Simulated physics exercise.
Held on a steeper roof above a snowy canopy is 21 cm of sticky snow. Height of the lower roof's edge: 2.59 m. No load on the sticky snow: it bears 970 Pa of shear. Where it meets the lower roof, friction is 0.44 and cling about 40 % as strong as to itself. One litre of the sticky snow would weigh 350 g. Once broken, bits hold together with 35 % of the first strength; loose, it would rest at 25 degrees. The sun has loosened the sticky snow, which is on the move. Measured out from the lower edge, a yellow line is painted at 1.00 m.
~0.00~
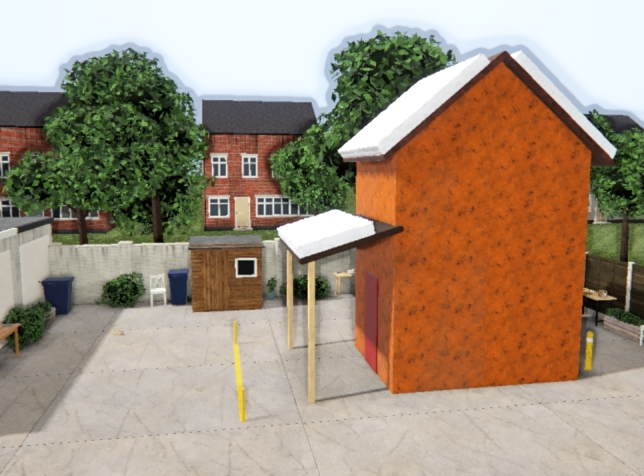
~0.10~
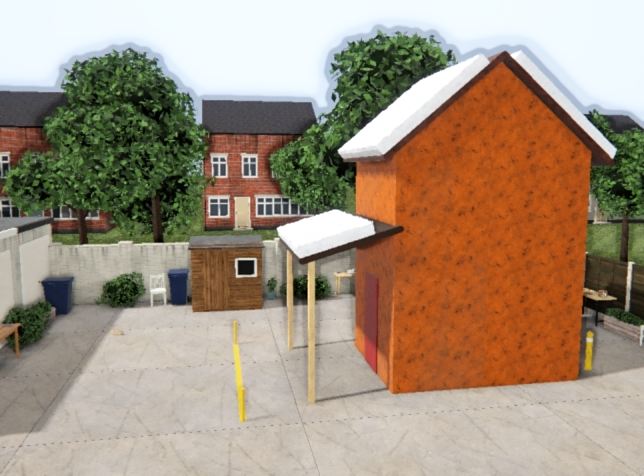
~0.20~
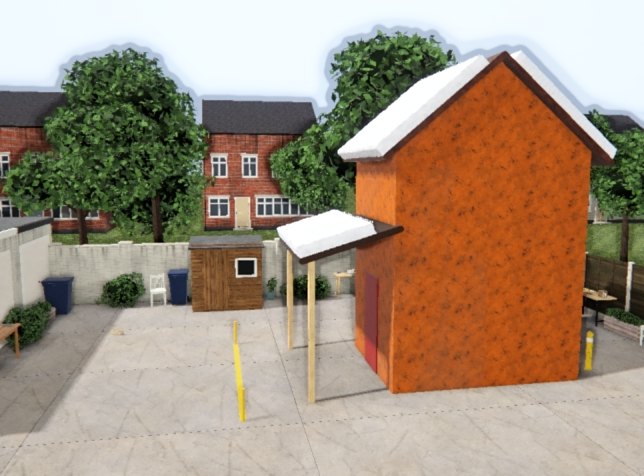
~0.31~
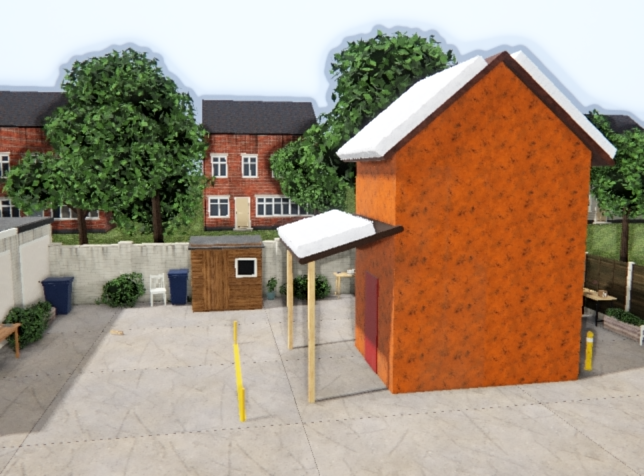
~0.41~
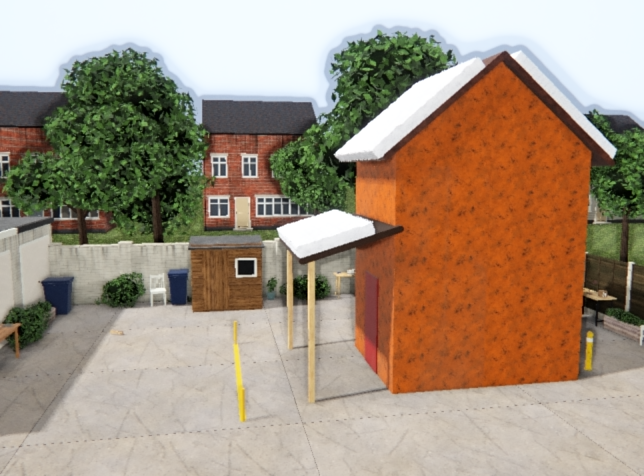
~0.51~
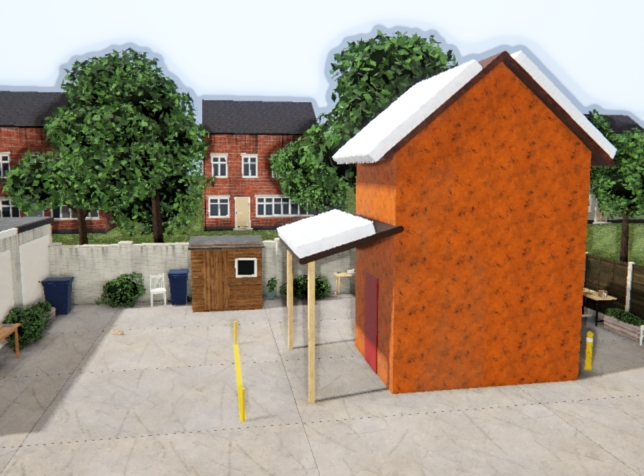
Snow on the orange building's steep roof creeps slightly down the left slope above a canopy.
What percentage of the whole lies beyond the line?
About 24 %.
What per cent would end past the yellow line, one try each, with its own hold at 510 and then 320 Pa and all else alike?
In that order: 45 %, 55 %.
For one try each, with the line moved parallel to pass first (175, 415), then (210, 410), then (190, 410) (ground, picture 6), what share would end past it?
First try 1 per cent, second 10 per cent, third 5 per cent.
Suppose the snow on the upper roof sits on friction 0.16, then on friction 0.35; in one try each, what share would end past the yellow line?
Roughly 55 per cent first, roughly 45 per cent second.
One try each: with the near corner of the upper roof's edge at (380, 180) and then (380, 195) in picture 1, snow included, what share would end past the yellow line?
In that order: 8 %, 0 %.
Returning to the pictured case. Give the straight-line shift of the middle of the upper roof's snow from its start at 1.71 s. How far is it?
Straight-line shift: Roughly 2.4 m.
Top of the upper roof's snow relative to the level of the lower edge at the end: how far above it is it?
It ends up some 0.7 m higher than the lower edge.
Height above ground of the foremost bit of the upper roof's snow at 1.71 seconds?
Close to 3.0 metres, I reckon.
After 1.06 s, none is below the lower edge and 0 % is past the line.
After 1.71 s, none is below the lower edge and 0 % is past the line.
After 2.35 s, 15 % is below the lower edge and 0 % is past the line.
After 3.00 s, 43 % is below the lower edge and 22 % is past the line.
After 4.20 s, 57 % is below the lower edge and 24 % is past the line.
